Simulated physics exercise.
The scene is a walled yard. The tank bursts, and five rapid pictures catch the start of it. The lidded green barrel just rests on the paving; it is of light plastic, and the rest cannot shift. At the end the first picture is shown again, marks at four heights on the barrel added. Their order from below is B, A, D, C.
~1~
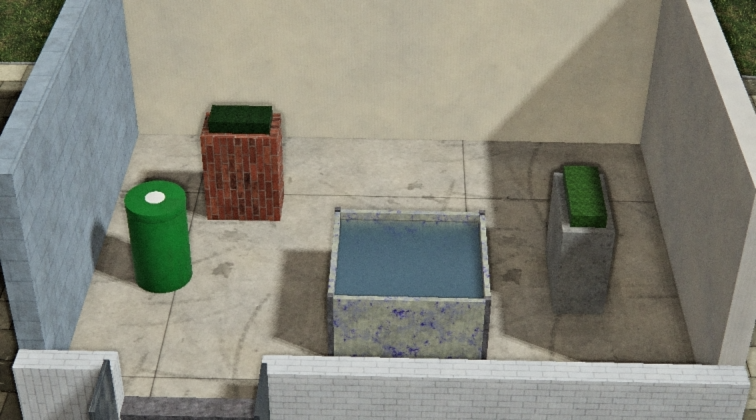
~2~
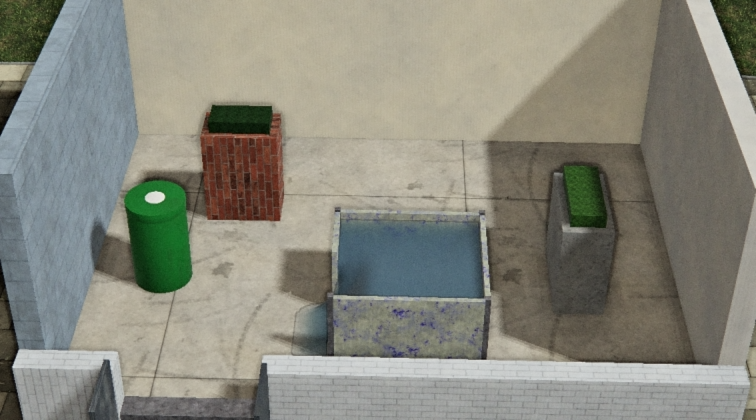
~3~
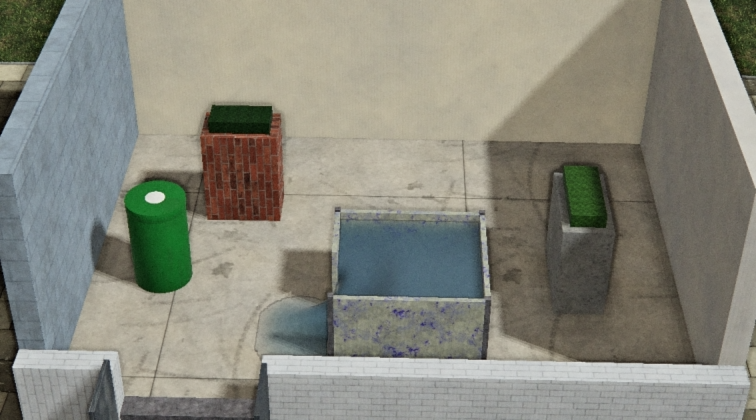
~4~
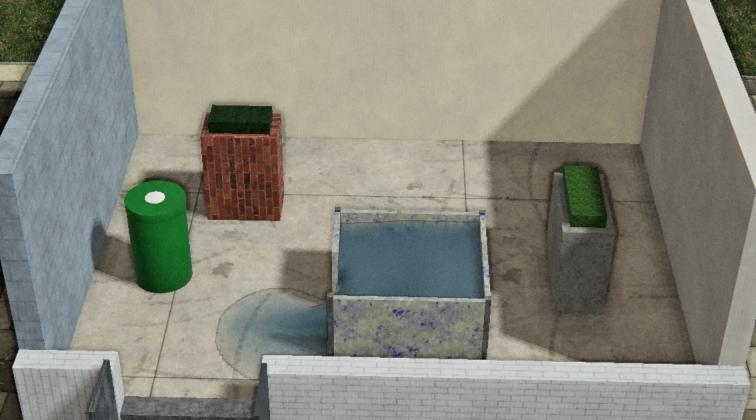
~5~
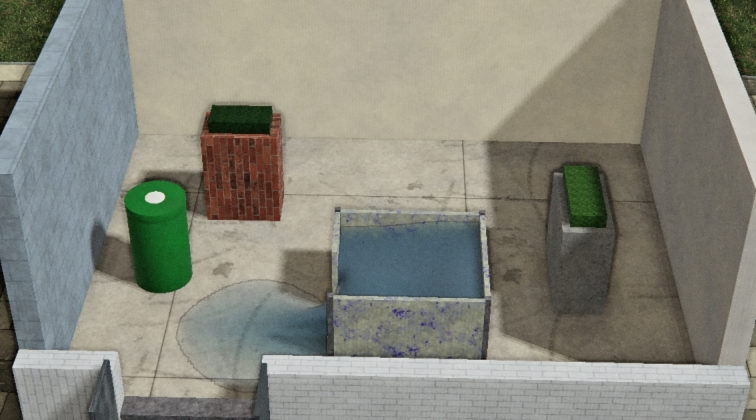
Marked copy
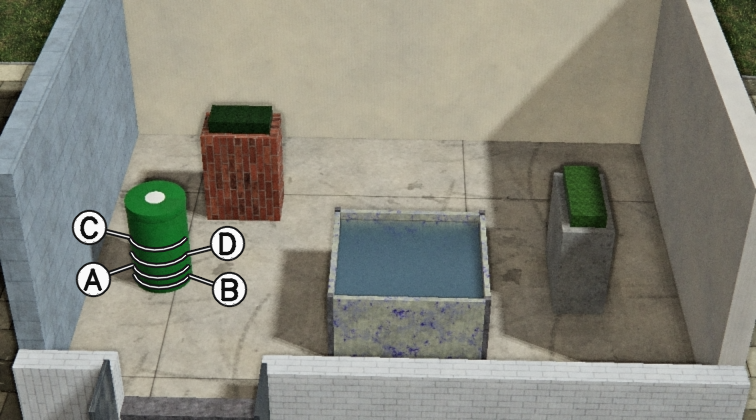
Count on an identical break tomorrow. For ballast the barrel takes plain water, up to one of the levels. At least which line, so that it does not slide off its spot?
Level A.
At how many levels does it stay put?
Three of the four.
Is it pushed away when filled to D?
No, not at all.
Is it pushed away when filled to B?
Yes.
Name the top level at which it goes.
That is level B.
In white, A at (157, 278); B at (158, 287); C at (154, 250); D at (156, 265); from the bottom up B, A, D, C.
If A is chosen, it does not move.
If B is chosen, it is pushed about 4 times its own width away.
If C is chosen, it does not move.
If D is chosen, it does not move.
